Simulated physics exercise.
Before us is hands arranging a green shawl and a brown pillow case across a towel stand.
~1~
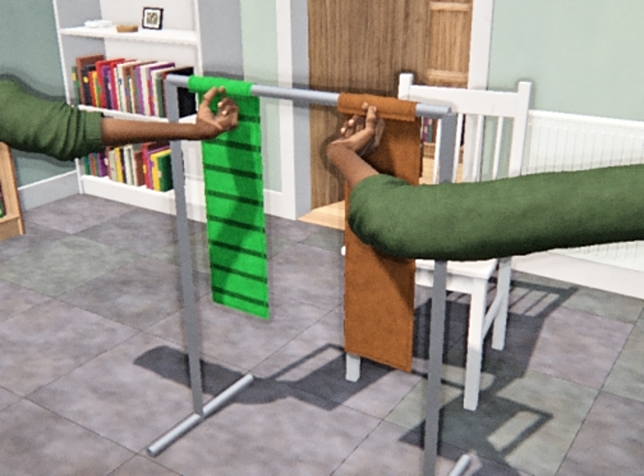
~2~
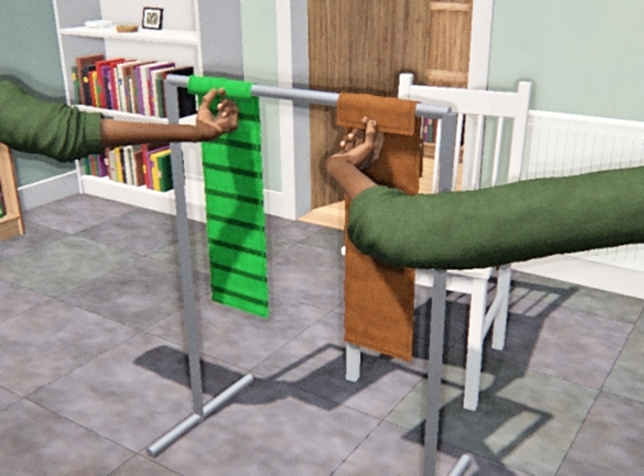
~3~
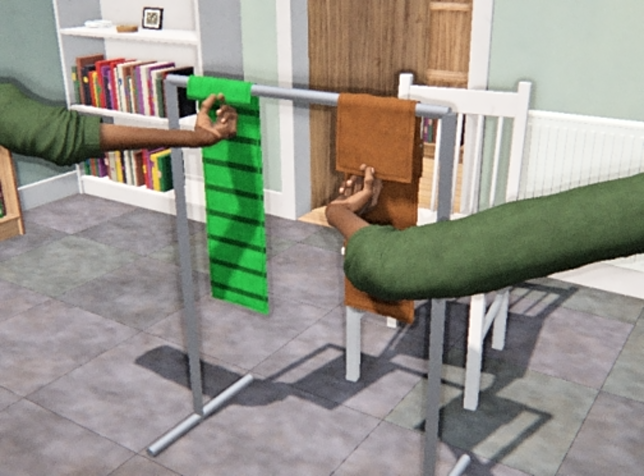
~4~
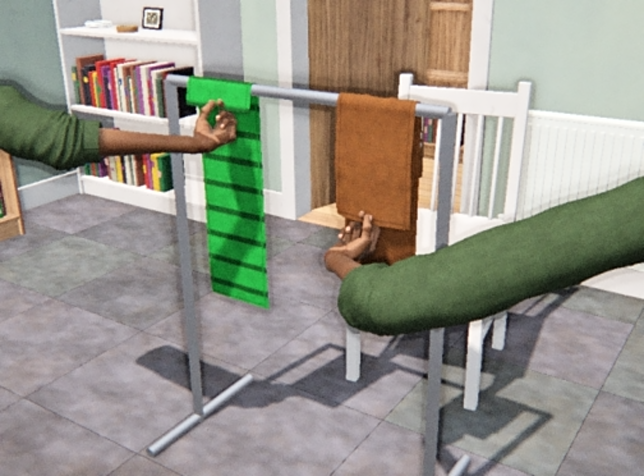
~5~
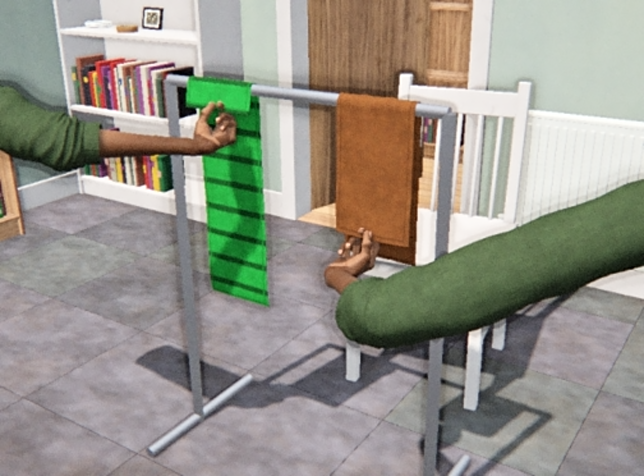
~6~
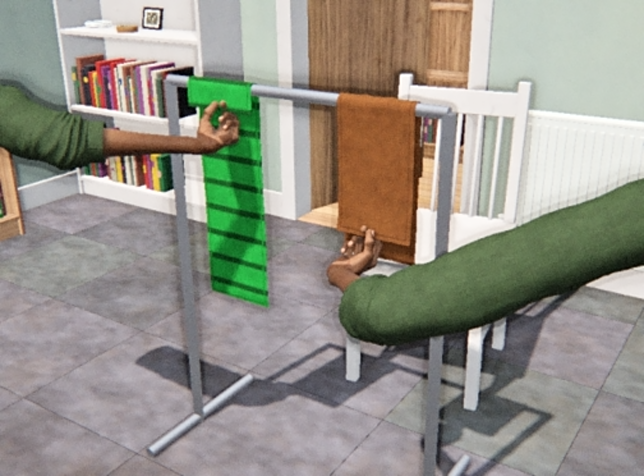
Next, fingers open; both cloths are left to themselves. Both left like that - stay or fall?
Outcome: The green shawl is going to fall. The brown pillow case is not going to fall.
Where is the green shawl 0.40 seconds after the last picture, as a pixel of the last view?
Its middle is close to (241, 309).
Then, 0.40 s on from there, shawl clear of the rail and dropping near (241, 309); pillow case as it was left.
Then, 0.72 s on from there, shawl in a heap on the floor near (250, 433); pillow case as it was left.
In the end, shawl in a heap on the floor near (250, 433); pillow case as it was left. The green shawl slides off and the brown pillow case hangs there.
